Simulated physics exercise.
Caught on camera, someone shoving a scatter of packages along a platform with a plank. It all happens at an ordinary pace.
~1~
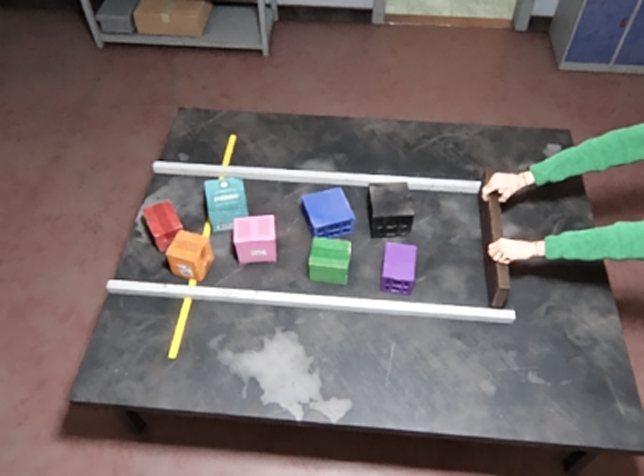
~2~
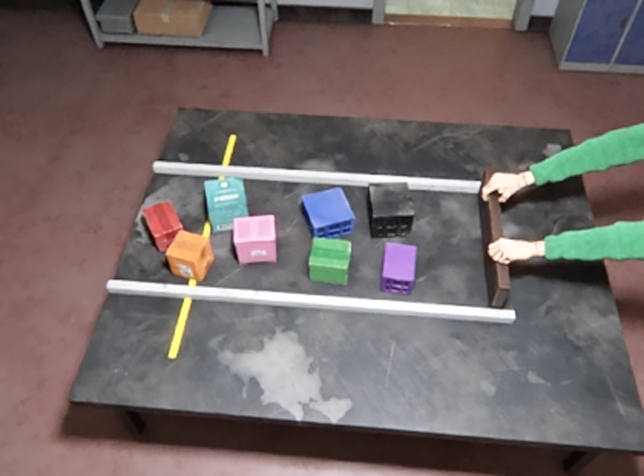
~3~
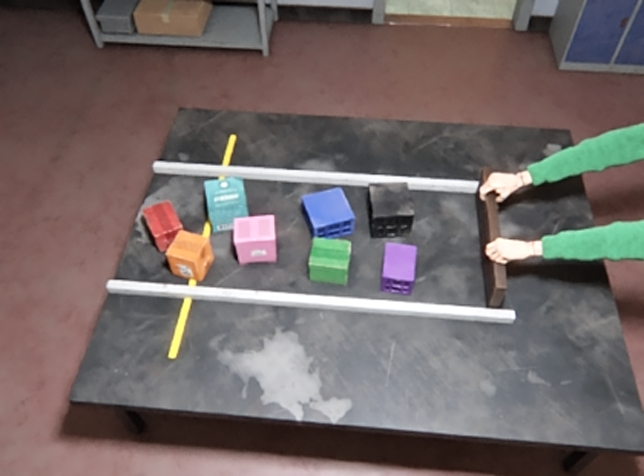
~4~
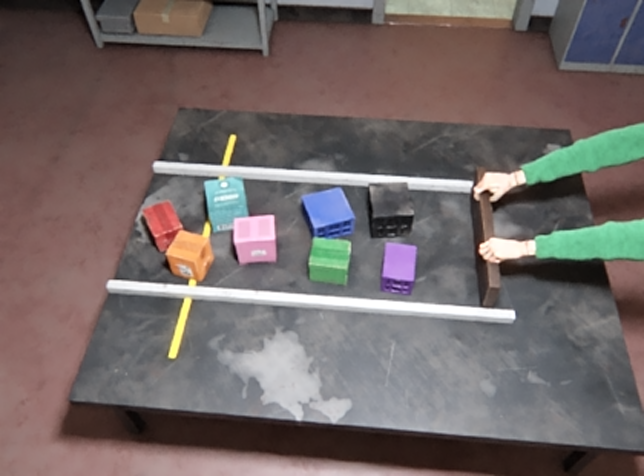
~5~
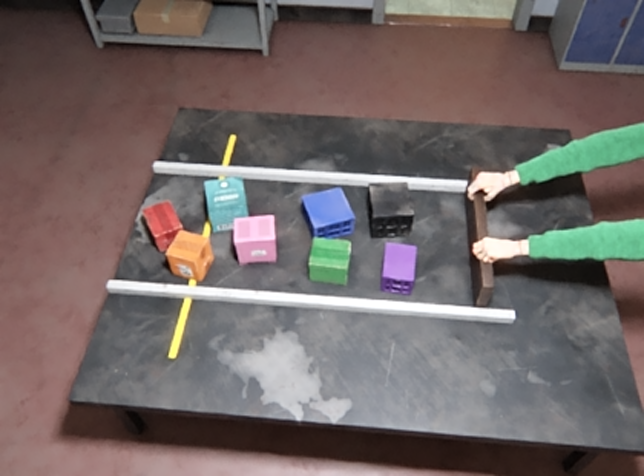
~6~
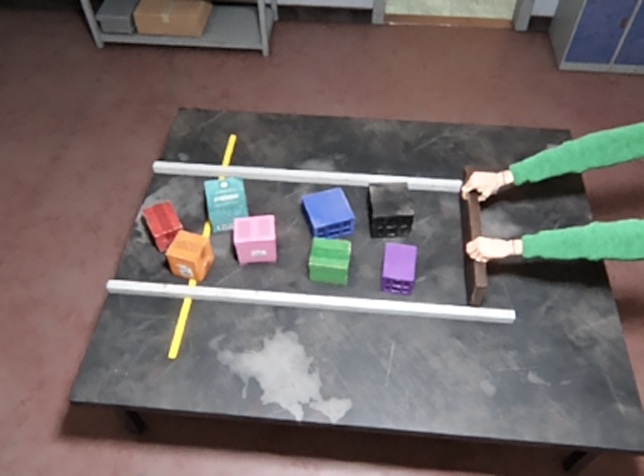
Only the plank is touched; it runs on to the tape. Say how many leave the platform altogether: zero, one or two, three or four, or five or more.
In the end the number that fall off is three or four.
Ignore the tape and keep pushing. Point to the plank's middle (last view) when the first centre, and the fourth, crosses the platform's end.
Near (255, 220) and (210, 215).
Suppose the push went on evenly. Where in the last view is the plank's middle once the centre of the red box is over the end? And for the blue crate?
About (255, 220), and (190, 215) for the other.
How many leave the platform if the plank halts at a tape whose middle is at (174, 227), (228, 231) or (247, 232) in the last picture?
The counts: 6, 2 and 1.
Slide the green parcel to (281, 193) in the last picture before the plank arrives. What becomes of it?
It holds on.
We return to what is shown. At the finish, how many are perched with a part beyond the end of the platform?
That would be 1.
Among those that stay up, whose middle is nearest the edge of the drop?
It is the blue crate.
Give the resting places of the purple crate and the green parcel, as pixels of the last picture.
First (182, 254), then (150, 249).
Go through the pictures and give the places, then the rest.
Red box (165, 226); orange parcel (191, 256); turquoise box (227, 204); plank (492, 236); tape (207, 230), in the first picture.
Orange parcel (191, 256); blue crate (328, 215), in the second picture.
Turquoise box (227, 204); green parcel (330, 261), in the third picture.
Red box (165, 226); plank (484, 236), in the fourth picture.
Orange parcel (191, 256); black crate (389, 210), in the fifth picture.
Red box (165, 226); orange parcel (191, 256); turquoise box (227, 204); plank (472, 235); tape (207, 230), in the sixth picture.
Soon after, none off yet; red box at rest near (165, 226); orange parcel at rest near (191, 256); turquoise box at rest near (227, 204).
In the end, the number that fall off is three or four; gone, pink tote, turquoise box, orange parcel and red box.
